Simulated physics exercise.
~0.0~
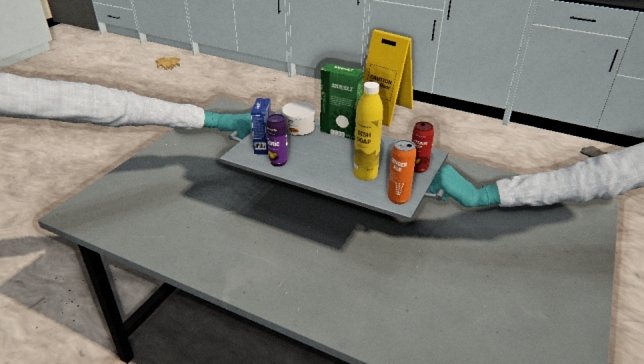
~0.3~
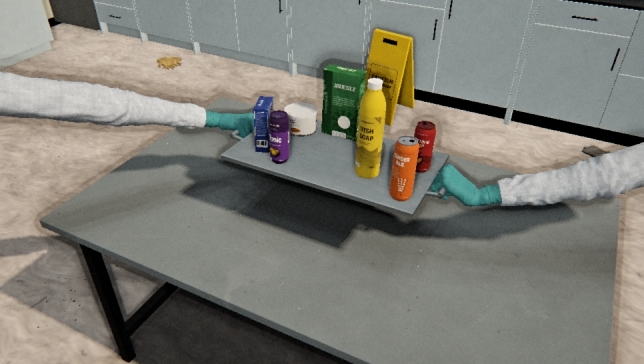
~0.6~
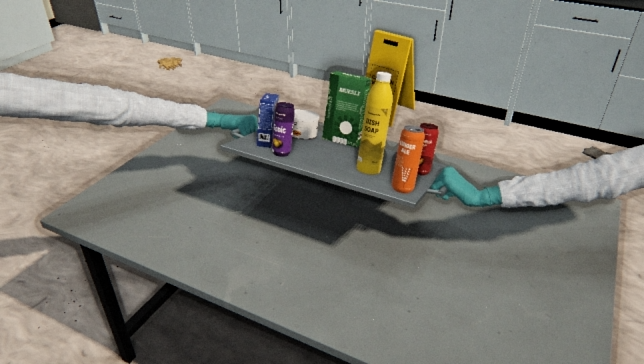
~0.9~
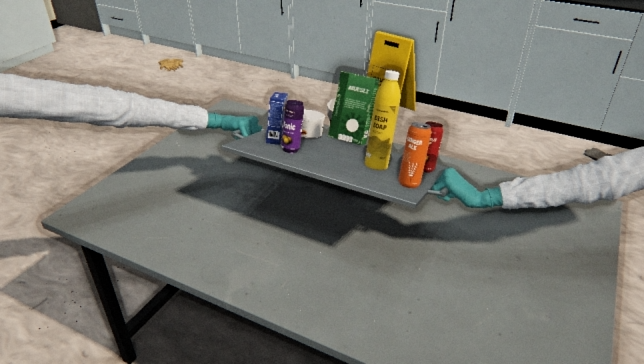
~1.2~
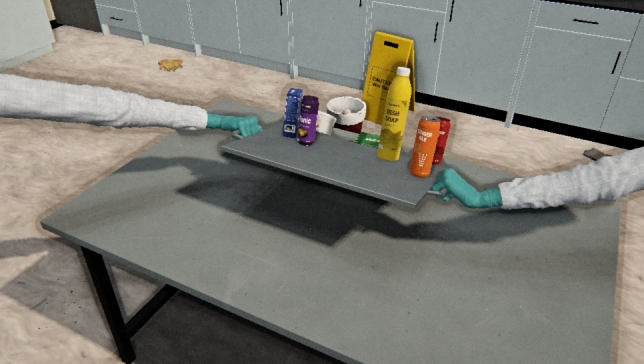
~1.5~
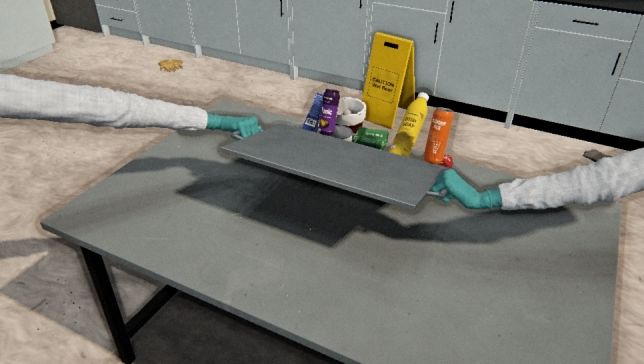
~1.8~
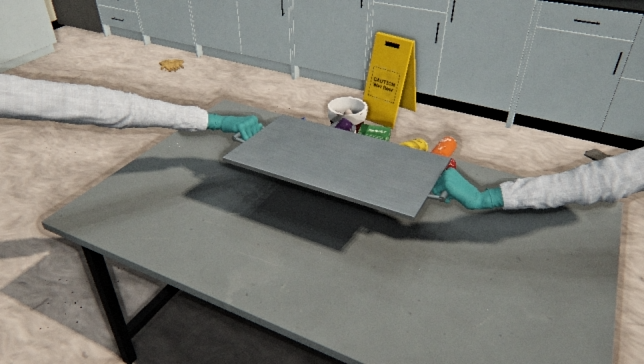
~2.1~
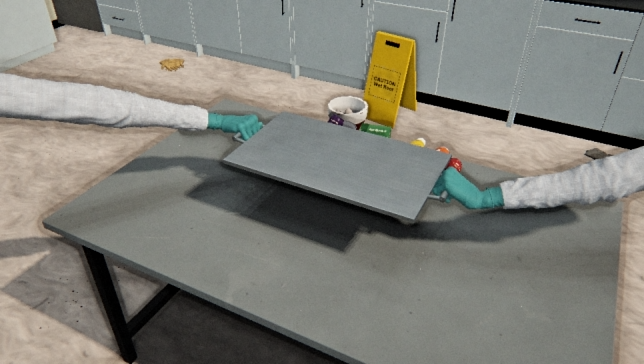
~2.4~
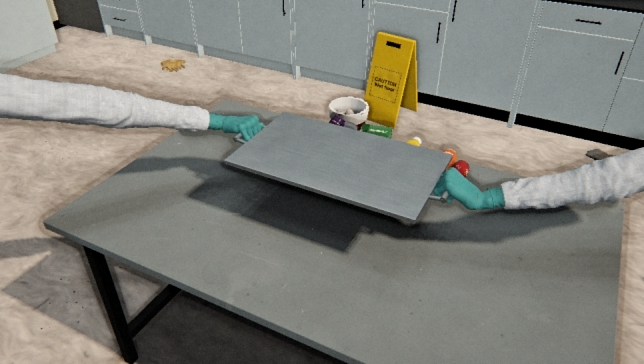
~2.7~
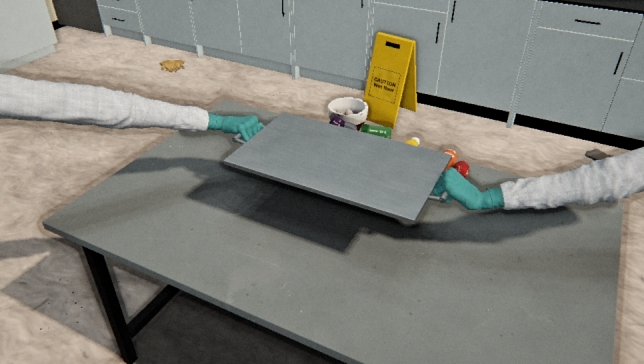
A rimless gray tray crowded with cans, packets, a yellow bottle and a white tub tipped away in two gloved hands, and everything slid off its far edge, the green packet toppling early, before the hands brought the empty tray back to nearly level.
